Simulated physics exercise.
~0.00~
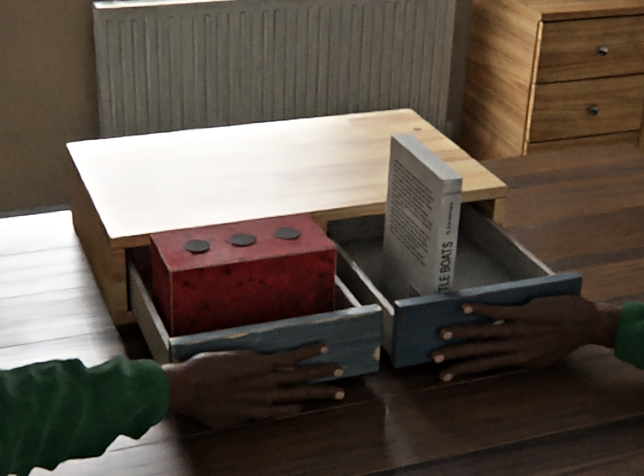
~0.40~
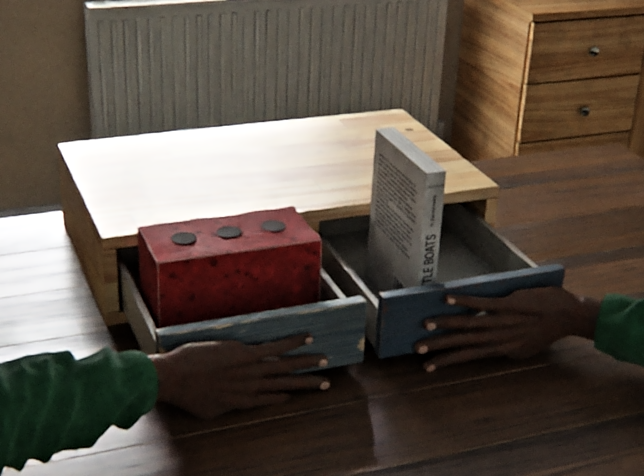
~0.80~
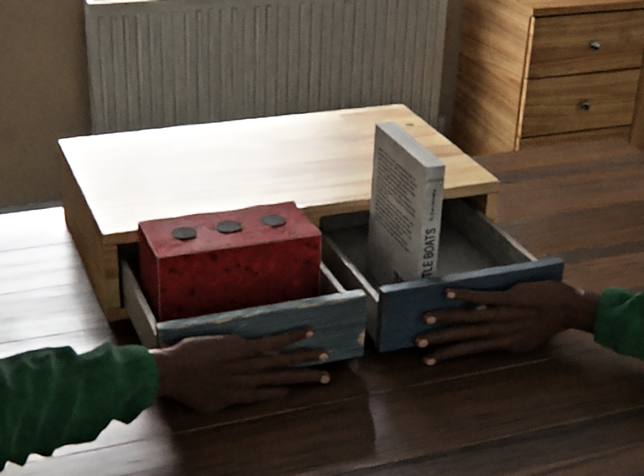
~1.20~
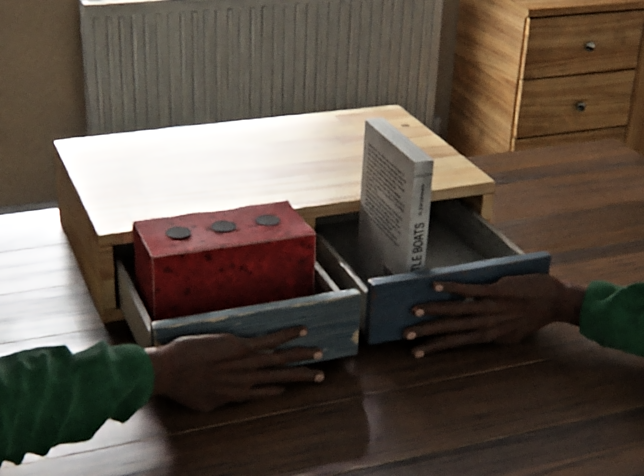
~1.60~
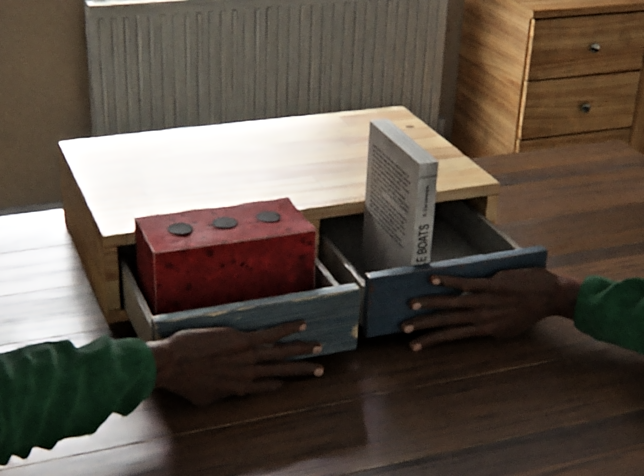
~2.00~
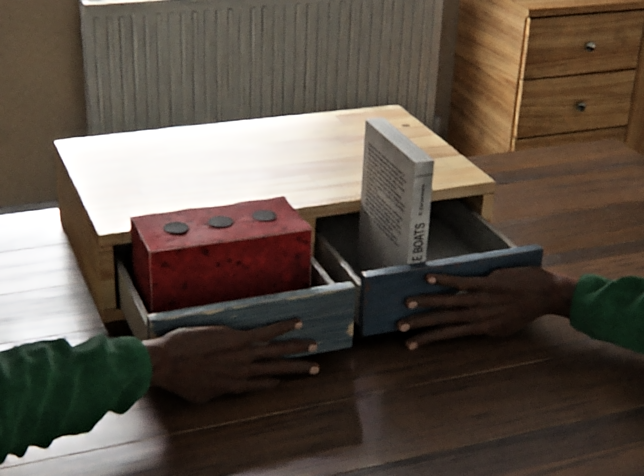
Two hands push two filled drawers slightly inward, and both drawers remain partly open.
